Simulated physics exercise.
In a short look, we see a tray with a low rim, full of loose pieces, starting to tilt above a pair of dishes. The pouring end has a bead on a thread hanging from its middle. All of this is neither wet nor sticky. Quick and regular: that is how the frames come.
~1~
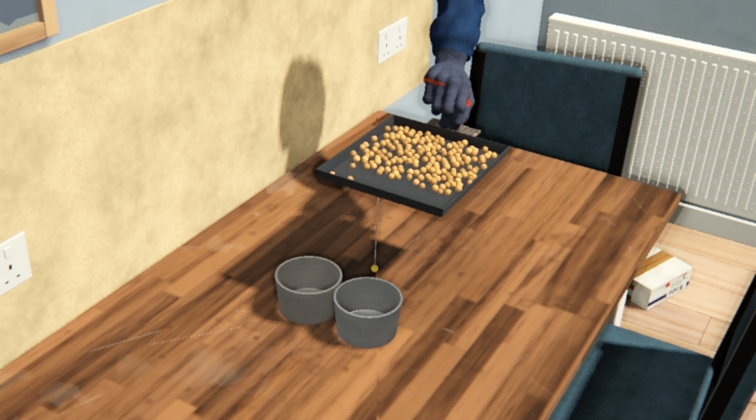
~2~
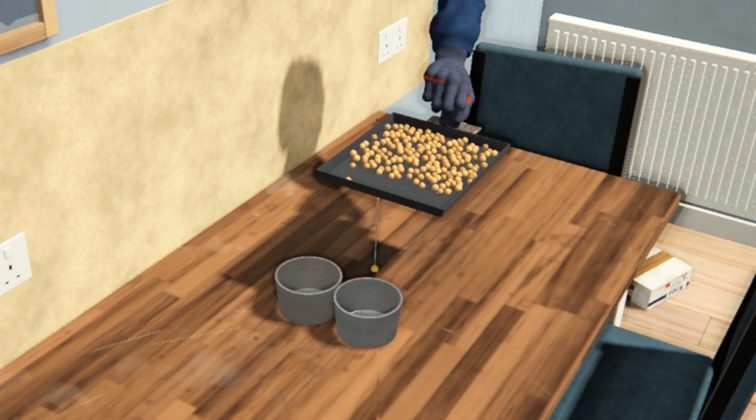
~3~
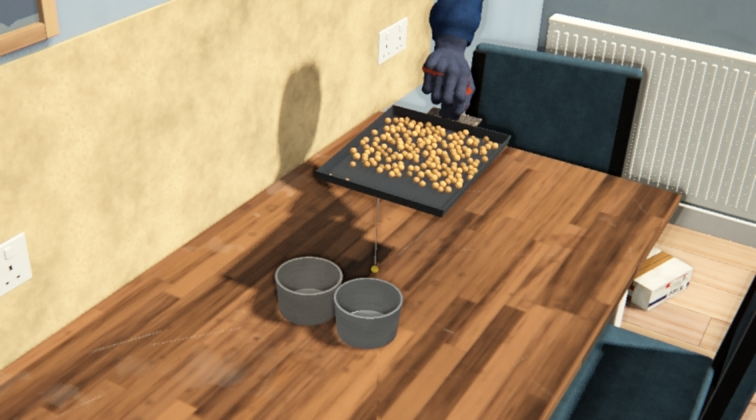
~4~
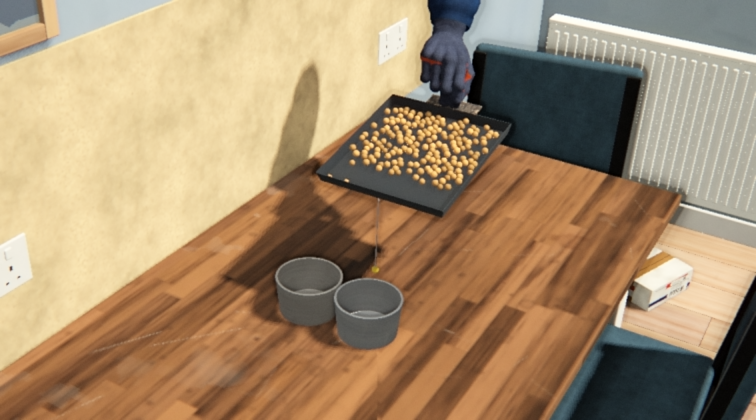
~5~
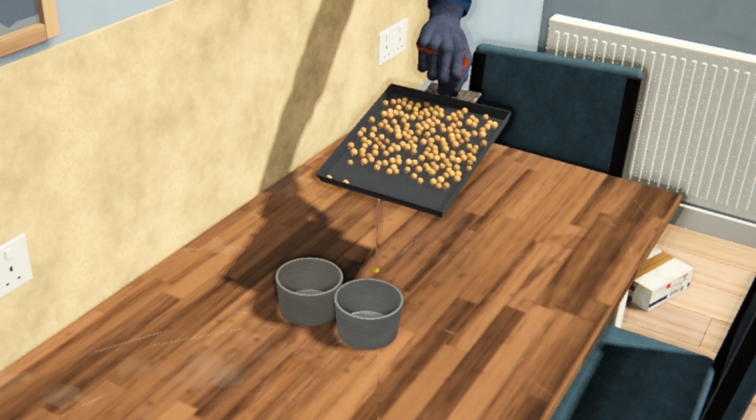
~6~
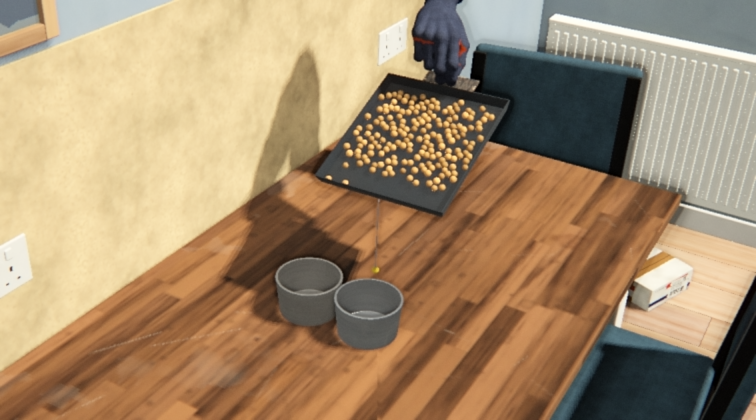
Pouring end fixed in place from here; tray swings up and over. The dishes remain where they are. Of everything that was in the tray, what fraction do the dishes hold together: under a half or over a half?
The amount caught is going to be bigger than the amount missed.
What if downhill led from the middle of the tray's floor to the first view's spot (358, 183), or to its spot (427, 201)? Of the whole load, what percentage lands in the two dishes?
70 per cent, then 0 per cent.
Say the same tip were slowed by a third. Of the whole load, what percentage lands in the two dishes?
Near 80 in a hundred.
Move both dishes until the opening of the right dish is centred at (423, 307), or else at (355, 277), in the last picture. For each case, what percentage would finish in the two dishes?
About 40 per cent, then about 30 per cent.
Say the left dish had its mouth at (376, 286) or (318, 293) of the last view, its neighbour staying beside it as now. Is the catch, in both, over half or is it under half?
The first place gets a lesser share, the second the greater share.
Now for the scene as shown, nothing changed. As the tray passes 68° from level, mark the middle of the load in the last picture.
(363, 199).
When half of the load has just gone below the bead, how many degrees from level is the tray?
Roughly 85 degrees.
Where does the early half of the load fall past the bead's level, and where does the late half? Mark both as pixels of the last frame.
(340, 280), then (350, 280).
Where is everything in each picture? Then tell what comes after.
In the first frame, corners of the pouring end (321, 168) and (442, 207), level; middle of the load (416, 157), round wooden beads; left dish (290, 304); right dish (351, 327); bead on its thread (375, 268).
In the second frame, corners of the pouring end (321, 169) and (442, 207), level; middle of the load (416, 155).
In the third frame, corners of the pouring end (320, 170) and (442, 208), tipped barely, level across its low end; middle of the load (417, 151).
In the fourth frame, corners of the pouring end (320, 171) and (442, 208), tipped a little, level across its low end; middle of the load (416, 145).
In the fifth frame, corners of the pouring end (320, 173) and (441, 209), tipped clearly, level across its low end; middle of the load (414, 139), about a tenth on the move.
In the sixth frame, corners of the pouring end (319, 174) and (440, 209), tipped clearly, level across its low end; middle of the load (410, 137), every one on the move; left dish (291, 305); right dish (351, 329).
Just after the last frame, tray tipped steeply; roughly half on the tray; about a tenth in the right dish; just a few in the left dish; just a few outside both; roughly a third in the air.
A moment on, tray tipped past a quarter turn; just a few on the tray; roughly a third in the right dish; roughly a third in the left dish; roughly a quarter outside both; about a tenth in the air.
Further on, tray tipped past a quarter turn; roughly a third in the right dish; roughly a third in the left dish; roughly a quarter outside both.
When it is over, tray tipped past a quarter turn; roughly a third in the right dish; roughly a third in the left dish; roughly a quarter outside both.
